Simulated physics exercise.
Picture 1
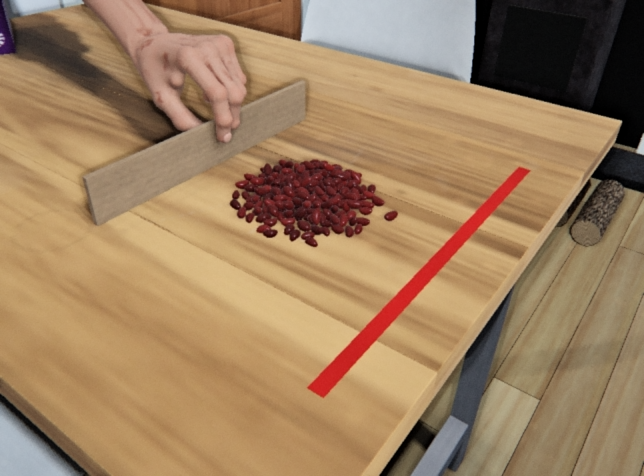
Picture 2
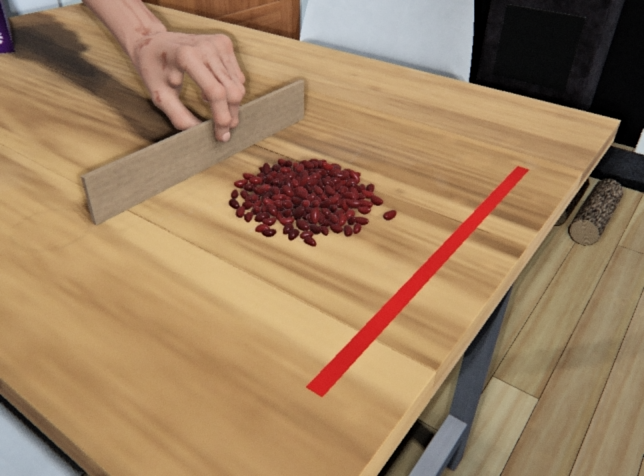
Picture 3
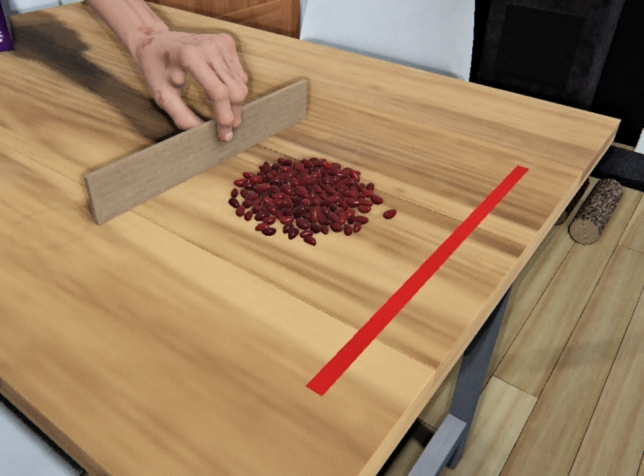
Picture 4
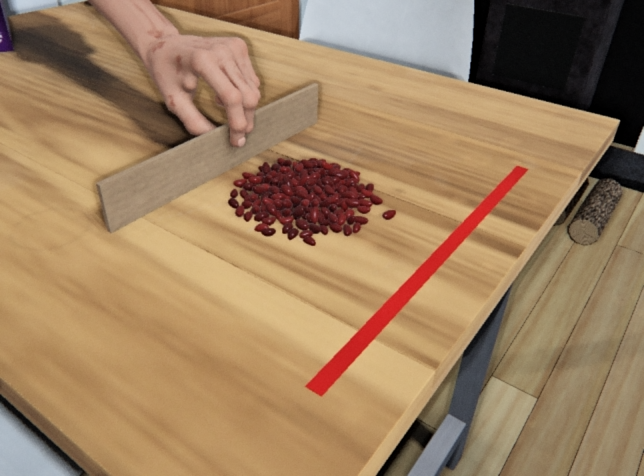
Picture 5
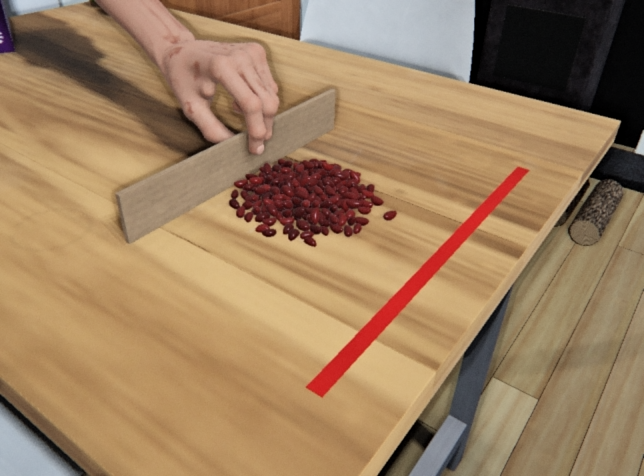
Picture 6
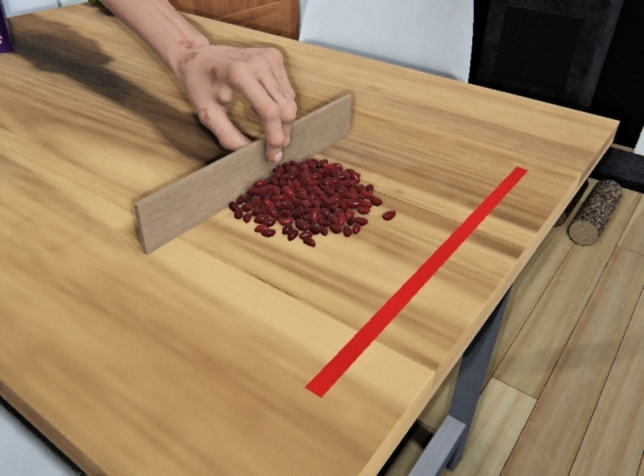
A hand slides a piece of card across a wooden table against some red beans.
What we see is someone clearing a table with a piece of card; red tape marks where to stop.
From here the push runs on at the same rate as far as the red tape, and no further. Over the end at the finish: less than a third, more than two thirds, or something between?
Off the end goes one-third to two-thirds of the heap.
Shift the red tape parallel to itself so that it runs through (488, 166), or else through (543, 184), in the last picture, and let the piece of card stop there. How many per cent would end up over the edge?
About 10 %, then 90 %.
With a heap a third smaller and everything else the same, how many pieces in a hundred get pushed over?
Around 40 percent.
Soon after the last picture, piece of card still moving, near (354, 173); heap all on the table, its front near (433, 264).
A little later, piece of card stopped at the red tape; heap about a third over the edge.
Later still, piece of card stopped at the red tape; heap about half over the edge.
At rest, piece of card stopped at the red tape; heap about half over the edge.
